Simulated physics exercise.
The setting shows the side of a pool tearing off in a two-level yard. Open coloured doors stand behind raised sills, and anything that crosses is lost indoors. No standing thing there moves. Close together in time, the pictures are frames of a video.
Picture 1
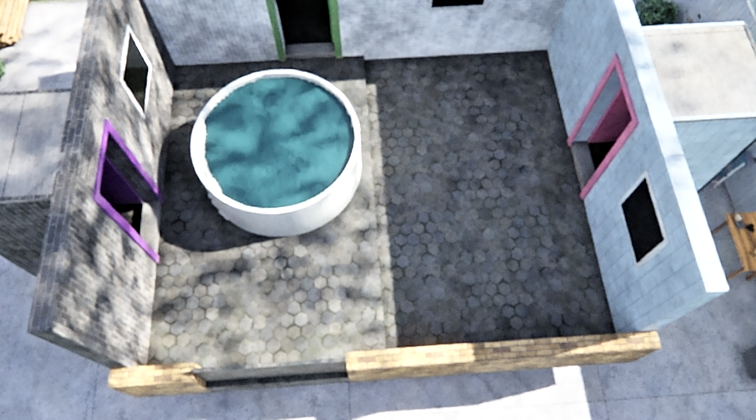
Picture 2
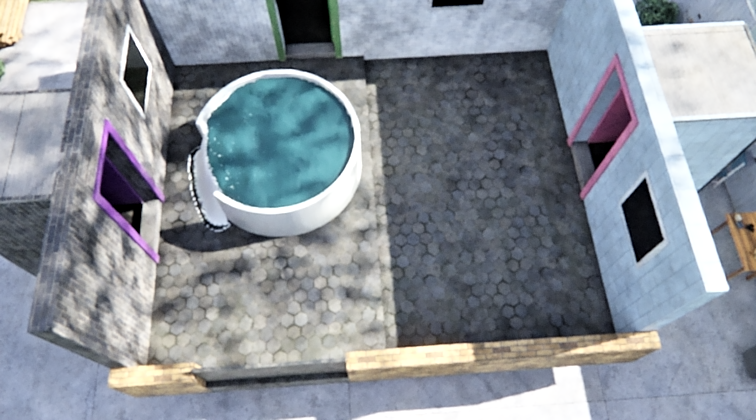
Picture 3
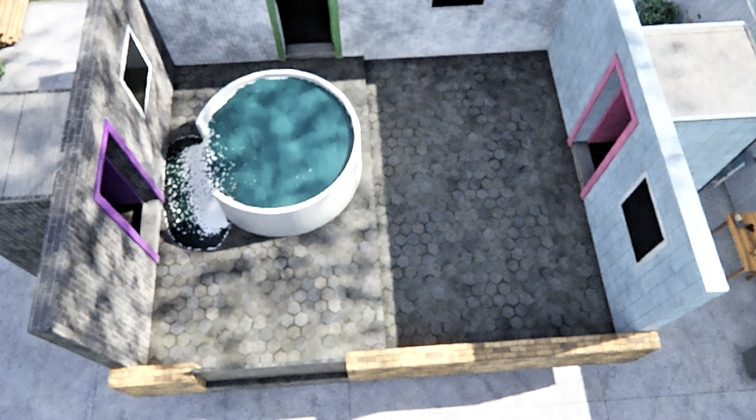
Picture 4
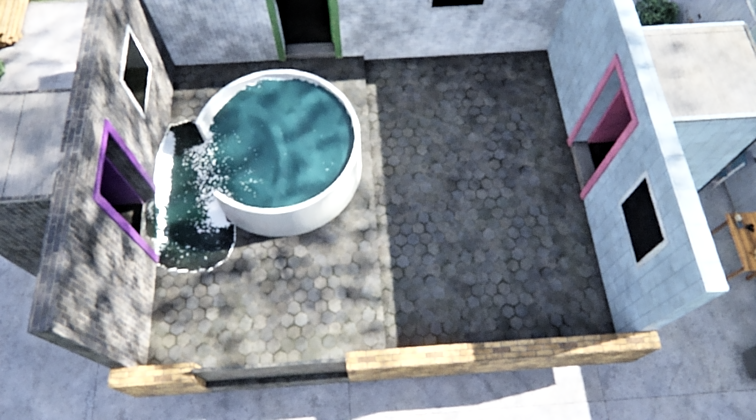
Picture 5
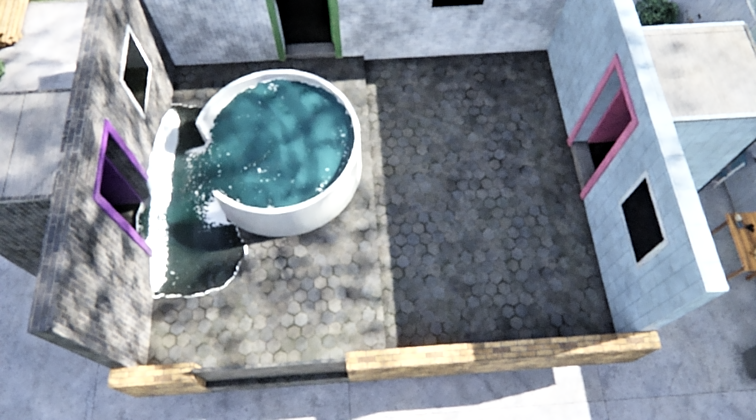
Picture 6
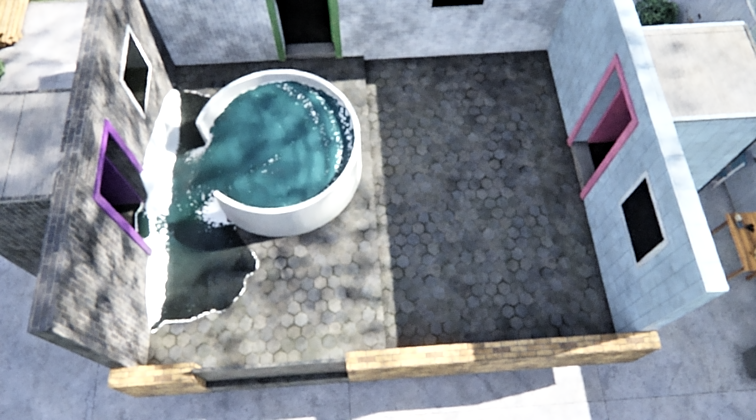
A round white pool in a walled yard splitting open on its left side, water gushing out and spreading across the paving.
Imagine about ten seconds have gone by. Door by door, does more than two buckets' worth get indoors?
One by one: The green door will keep to two buckets, the purple door will go over two buckets, the pink door will keep to two buckets.
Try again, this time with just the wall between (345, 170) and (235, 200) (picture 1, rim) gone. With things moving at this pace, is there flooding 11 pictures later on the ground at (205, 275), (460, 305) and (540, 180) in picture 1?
Taking the three spots as listed, they end up inundated, inundated and spared.
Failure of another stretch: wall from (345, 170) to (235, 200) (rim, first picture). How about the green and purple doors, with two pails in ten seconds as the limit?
Looking at each: The green door admits less, while the purple door admits less.
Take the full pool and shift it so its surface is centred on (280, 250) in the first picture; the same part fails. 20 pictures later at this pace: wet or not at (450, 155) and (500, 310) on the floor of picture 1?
I'd say still dry for the first and swamped for the second.
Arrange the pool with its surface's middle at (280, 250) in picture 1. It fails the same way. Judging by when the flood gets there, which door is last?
The door meant here is the pink one.
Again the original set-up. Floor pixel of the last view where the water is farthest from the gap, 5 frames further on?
Somewhere about (147, 374).
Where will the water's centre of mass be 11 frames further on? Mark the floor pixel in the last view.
Roughly (250, 184).
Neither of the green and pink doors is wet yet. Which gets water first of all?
That's the one in green.
A moment on, water covers 20 % of the floor; the green door not reached, the purple door far over two buckets in, the pink door not reached.
Next, water covers 30 % of the floor; the green door wet at the sill, nothing in, the purple door far over two buckets in, the pink door not reached.
Then, water covers 70 % of the floor; the green door wet at the sill, nothing in, the purple door far over two buckets in, the pink door not reached.
Later, water covers 95 % of the floor; the green door wet at the sill, nothing in, the purple door far over two buckets in, the pink door under two buckets in.
In the end, water covers 100 % of the floor; the green door wet at the sill, nothing in, the purple door far over two buckets in, the pink door under two buckets in.
